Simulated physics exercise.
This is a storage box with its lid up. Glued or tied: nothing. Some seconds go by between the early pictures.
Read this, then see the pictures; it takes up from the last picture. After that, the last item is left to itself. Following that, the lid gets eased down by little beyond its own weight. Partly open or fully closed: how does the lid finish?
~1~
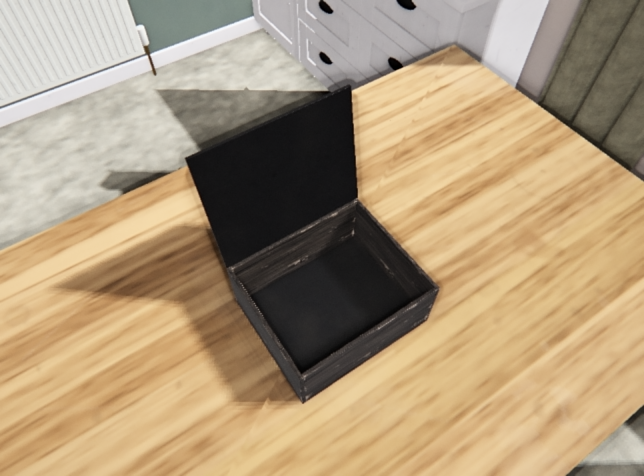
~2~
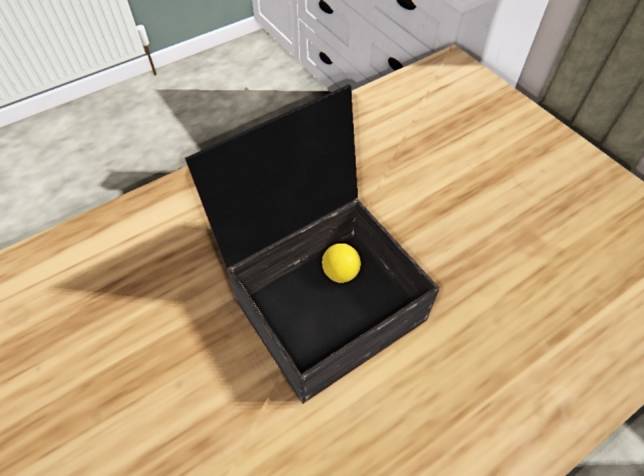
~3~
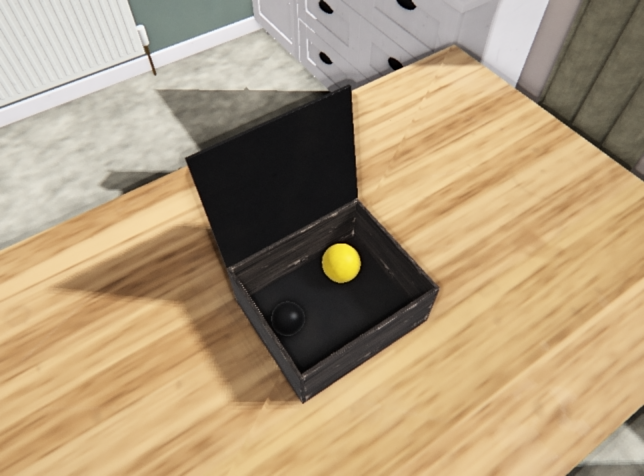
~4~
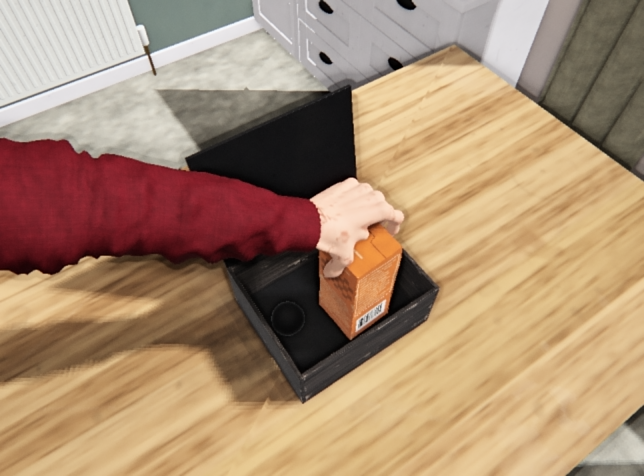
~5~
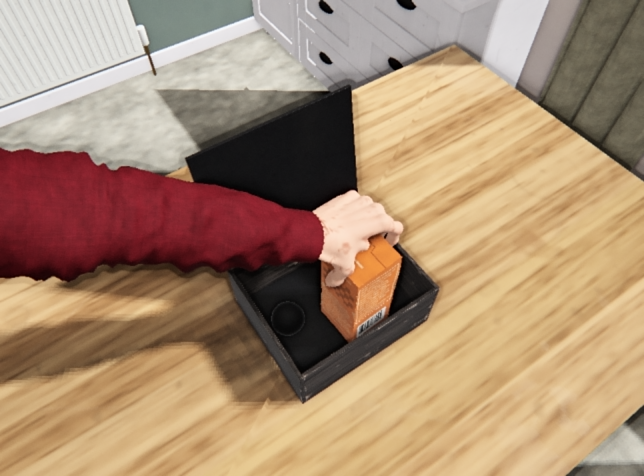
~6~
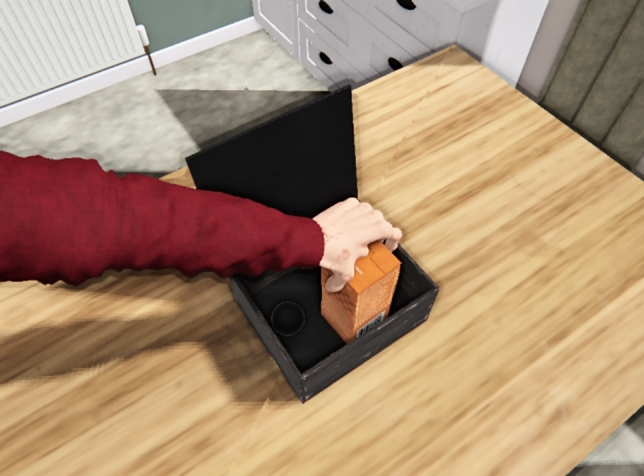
Partly open.
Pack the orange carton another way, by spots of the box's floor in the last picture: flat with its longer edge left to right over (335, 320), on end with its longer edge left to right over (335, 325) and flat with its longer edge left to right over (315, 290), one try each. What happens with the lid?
Going through the three tries, the lid settles all the way, then hangs open, then hangs open.
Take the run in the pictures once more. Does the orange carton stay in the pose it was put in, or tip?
Observation: It keeps the set orientation.
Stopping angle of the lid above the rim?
It comes to about 35°.
Then, 1.30 s later than the last frame, lid 82° above the rim.
Then, 1.70 s later than the last frame, lid 46° above the rim.
Then, 3.40 s later than the last frame, lid 38° above the rim.
When it is over, lid 37° above the rim; all 3 as before. End places, in pixels of the last picture, orange carton near (364, 300).
